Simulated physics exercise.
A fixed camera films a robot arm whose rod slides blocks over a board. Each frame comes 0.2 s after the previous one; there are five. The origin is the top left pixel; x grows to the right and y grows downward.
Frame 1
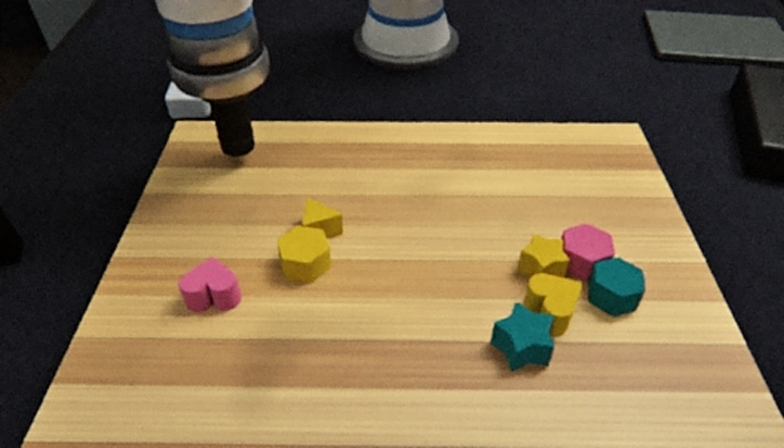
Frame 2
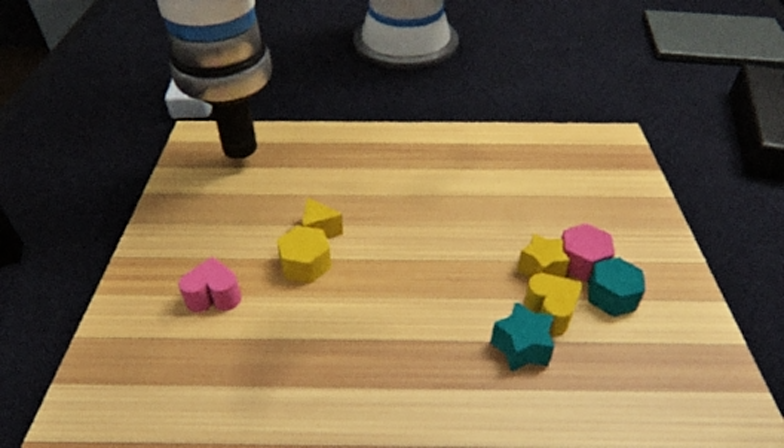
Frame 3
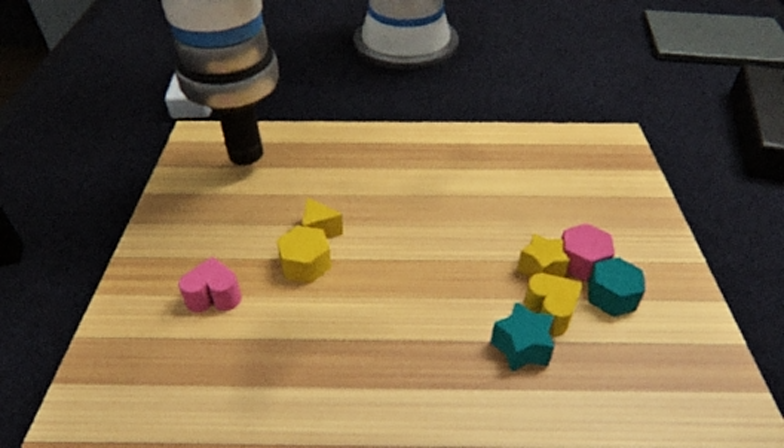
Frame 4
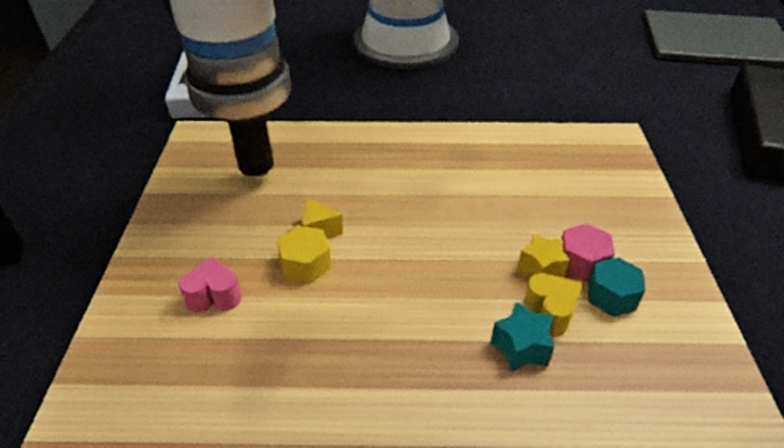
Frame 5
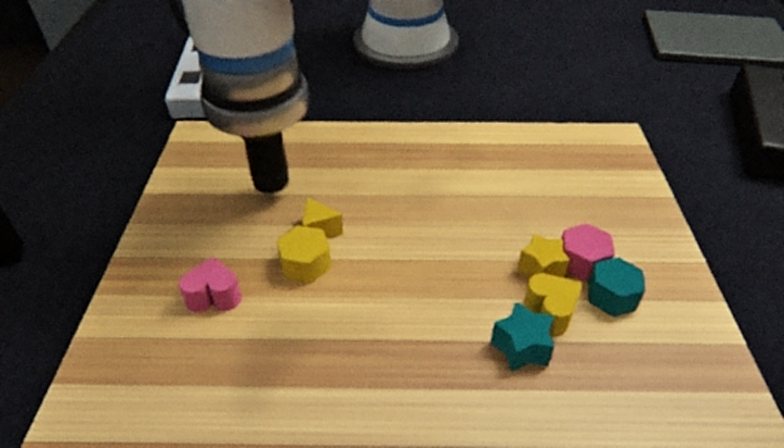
On a striped wooden board, a black rod moves toward the viewer while the blocks stay still.
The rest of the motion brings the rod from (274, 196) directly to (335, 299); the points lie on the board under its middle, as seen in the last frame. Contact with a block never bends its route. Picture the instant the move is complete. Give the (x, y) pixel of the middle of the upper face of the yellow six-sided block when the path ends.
My best guess is (319, 317).
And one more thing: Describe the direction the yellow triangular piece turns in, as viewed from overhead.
It spins anti-clockwise.
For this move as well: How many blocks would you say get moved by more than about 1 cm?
I'm going with two.
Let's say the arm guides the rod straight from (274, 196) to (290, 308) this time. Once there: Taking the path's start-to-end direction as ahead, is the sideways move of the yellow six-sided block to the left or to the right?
Goes left.
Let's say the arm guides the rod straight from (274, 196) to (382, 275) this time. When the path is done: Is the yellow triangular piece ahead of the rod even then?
Final answer: Yes.
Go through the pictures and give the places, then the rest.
In the first frame, lower end of the rod (239, 147), tops of blocks, pink heart-shaped block (208, 276), yellow six-sided block (303, 243), yellow triangular piece (317, 211).
In the second frame, rod (240, 150), blocks as before.
In the third frame, rod (246, 156), blocks as before.
In the fourth frame, rod (256, 167), blocks as before.
In the fifth frame, rod (271, 183), pink heart-shaped block (208, 276), yellow six-sided block (303, 243), yellow triangular piece (317, 211).
What follows on the original path. One third of the way, rod (289, 214); nothing pushed yet.
Two thirds of the way, rod (309, 248); yellow six-sided block (315, 276), turned 15° clockwise; yellow triangular piece (333, 216), turned 25° anticlockwise.
At the end, rod (333, 286); pink heart-shaped block not moved; yellow six-sided block (319, 317), turned 60° clockwise; yellow triangular piece (333, 216), turned 25° anticlockwise.
